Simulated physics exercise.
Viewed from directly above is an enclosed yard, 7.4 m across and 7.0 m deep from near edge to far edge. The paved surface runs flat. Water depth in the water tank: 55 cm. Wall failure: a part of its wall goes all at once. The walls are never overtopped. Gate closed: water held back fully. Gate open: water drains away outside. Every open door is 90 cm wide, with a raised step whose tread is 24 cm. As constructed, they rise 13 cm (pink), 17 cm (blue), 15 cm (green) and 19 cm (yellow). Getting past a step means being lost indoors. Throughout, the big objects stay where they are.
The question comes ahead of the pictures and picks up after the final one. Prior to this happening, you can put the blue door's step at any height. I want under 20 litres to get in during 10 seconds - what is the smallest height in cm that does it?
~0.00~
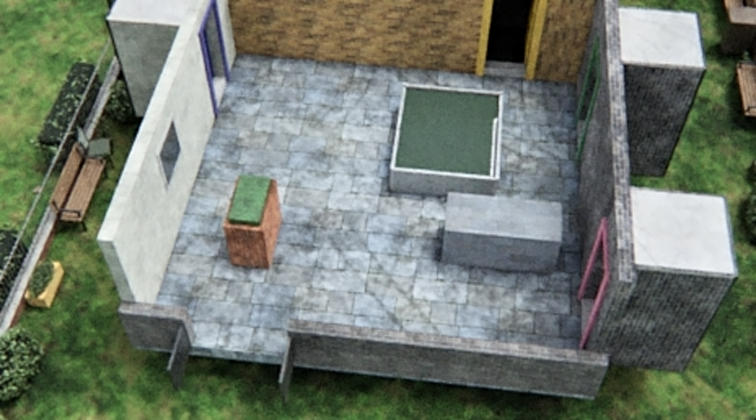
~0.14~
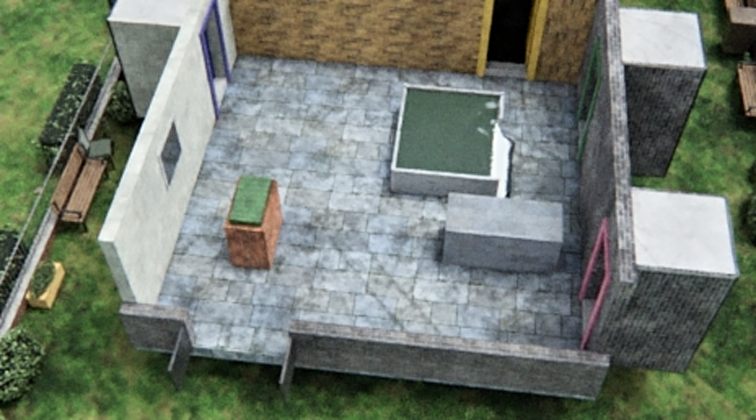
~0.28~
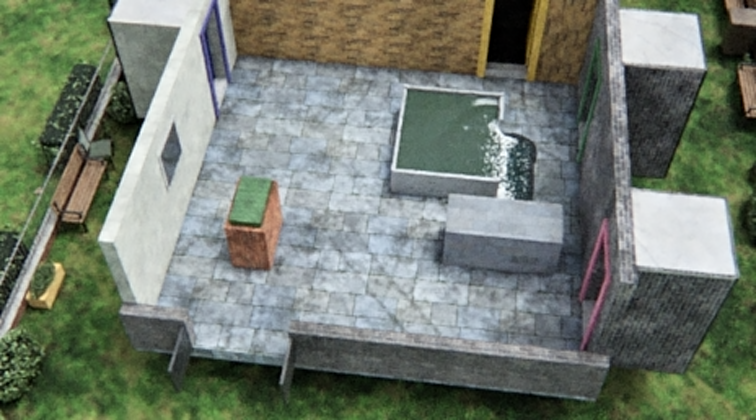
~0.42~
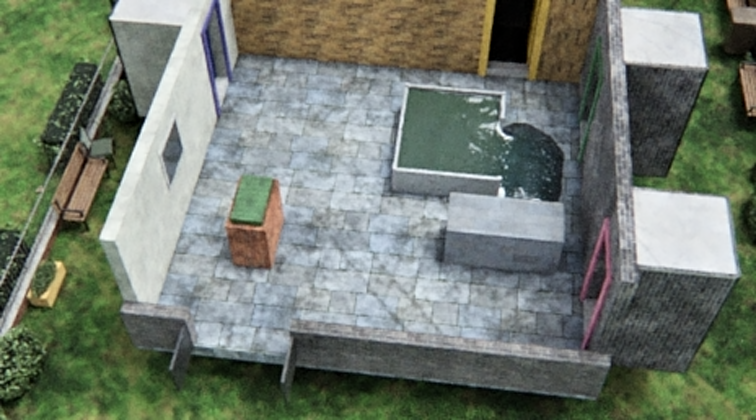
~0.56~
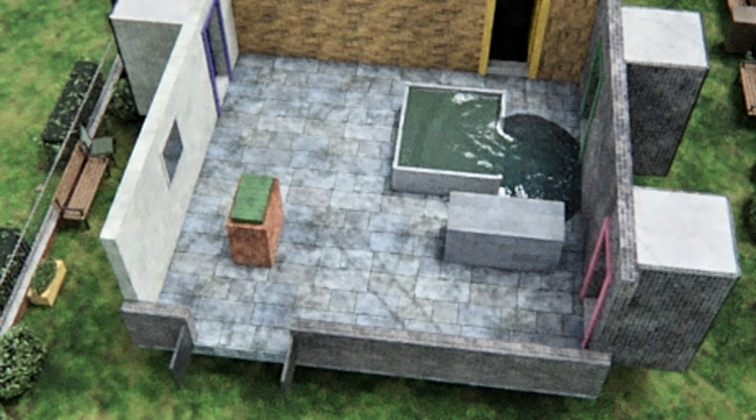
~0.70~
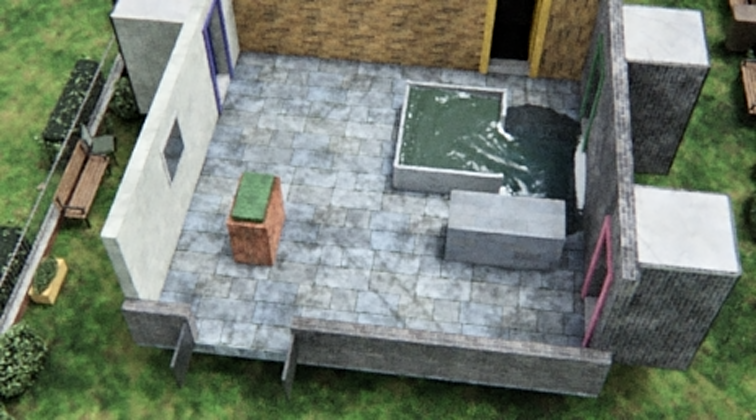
You would need about 5.5 cm.
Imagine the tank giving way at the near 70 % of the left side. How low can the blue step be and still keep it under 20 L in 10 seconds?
Close to 14.0 cm at the least.
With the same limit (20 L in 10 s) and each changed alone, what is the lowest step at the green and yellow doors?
About 23 cm at green and 8.0 cm at yellow.
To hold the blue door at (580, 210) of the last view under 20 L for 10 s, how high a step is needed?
About 28 cm.
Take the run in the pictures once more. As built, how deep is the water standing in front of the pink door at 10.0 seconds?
Lab note: Depth approx. 4.0 cm.
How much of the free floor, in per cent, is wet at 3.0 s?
25 %.
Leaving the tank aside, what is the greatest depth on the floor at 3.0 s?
32 cm.
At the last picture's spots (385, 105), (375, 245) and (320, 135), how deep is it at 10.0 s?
In order: Around 2, 4 and 4 cm.
After 1.4 s water covers 10 % of the floor, deepest (40 cm) near (573, 181); it has not reached the blue door.
After 3.0 s water covers 25 % of the floor, deepest (32 cm) near (585, 364); it has not reached the blue door.
After 10.0 s water covers 95 % of the floor, deepest (10 cm) near (214, 133); 8 cm at the blue door, 0 litres in over its 17 cm step.
At the blue door as built, the water arrived by 6.0 s and peaked near 9 cm at 7.8 s.
Run again over the same 10 s with other heights there, 32 litres in over 4.5 cm, 11 litres over 6.5 cm. The limit of 20 litres is kept from about 5.5 cm up.
